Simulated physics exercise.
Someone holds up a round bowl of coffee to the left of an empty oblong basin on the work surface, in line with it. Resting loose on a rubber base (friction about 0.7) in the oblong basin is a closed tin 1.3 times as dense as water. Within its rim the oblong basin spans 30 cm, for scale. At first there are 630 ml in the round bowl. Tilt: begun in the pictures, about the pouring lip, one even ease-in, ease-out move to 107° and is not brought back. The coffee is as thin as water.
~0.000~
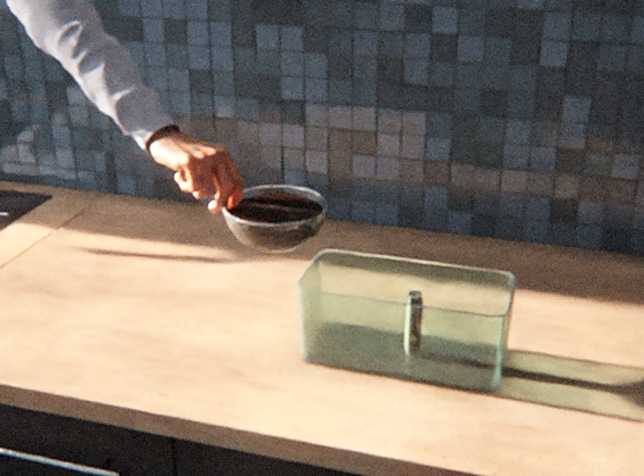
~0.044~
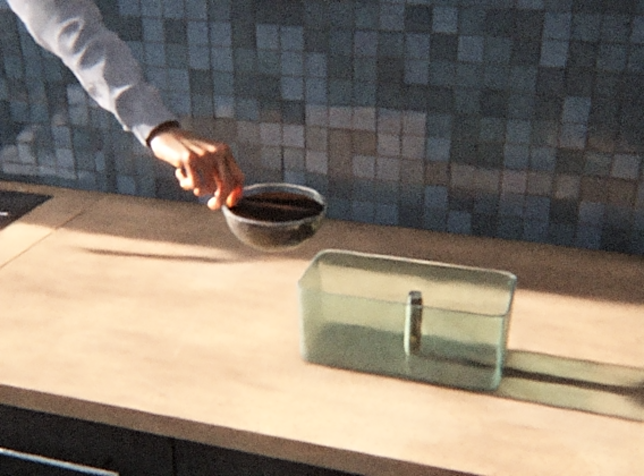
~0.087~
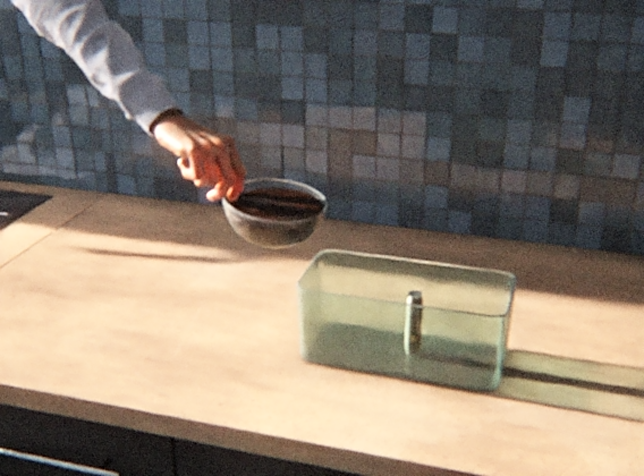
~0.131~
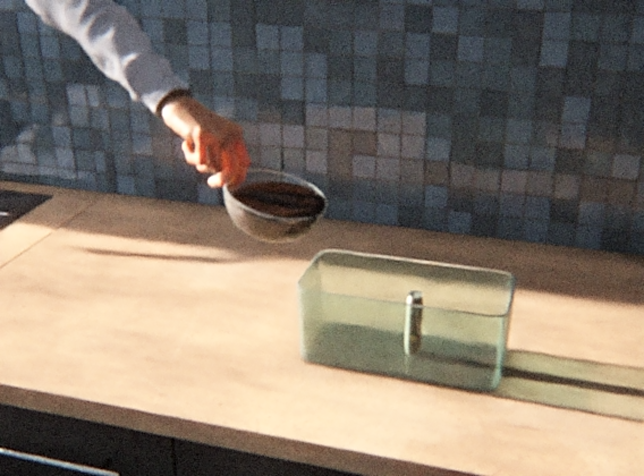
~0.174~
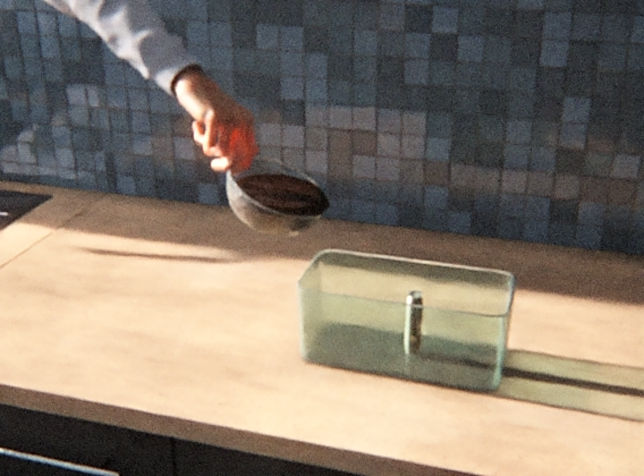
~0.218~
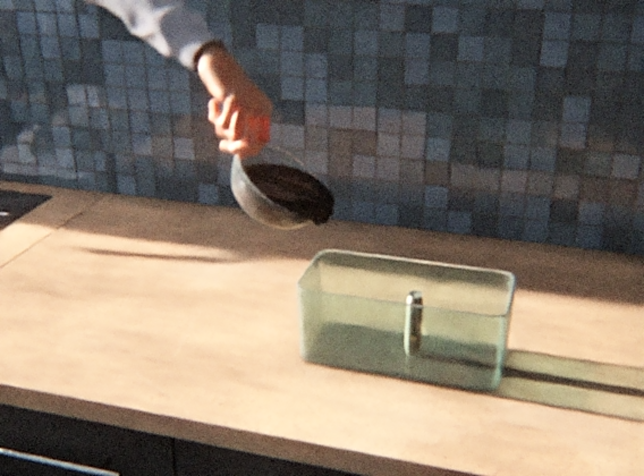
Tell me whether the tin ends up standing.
Looks like it can't take it.
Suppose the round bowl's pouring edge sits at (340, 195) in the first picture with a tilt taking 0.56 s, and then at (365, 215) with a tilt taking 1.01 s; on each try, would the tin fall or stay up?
Trial 1 - tin stays standing; trial 2 - tin stays standing.
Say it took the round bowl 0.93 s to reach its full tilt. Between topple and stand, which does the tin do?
With that tilt, the tin tips.
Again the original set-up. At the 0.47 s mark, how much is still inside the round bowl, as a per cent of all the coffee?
Roughly 10 percent.
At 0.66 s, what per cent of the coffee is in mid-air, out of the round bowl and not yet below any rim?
Some 1 % is up in the air.
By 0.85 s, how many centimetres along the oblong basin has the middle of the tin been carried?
Roughly 5 cm.
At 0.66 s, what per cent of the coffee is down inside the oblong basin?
Value: Approx. 100 %.
After 0.47 s the tilt is 100° and 10 per cent is still to pour; the tin stands where it began.
After 0.66 s the tilt is 107° and 0 per cent is still to pour; the tin leans 9°.
After 0.85 s the tilt is 107° and 0 per cent is still to pour; the tin leans 24°.
After 1.06 s the tilt is 107° and 0 per cent is still to pour; the tin lies on its side.
In the end the tin lies on its side.
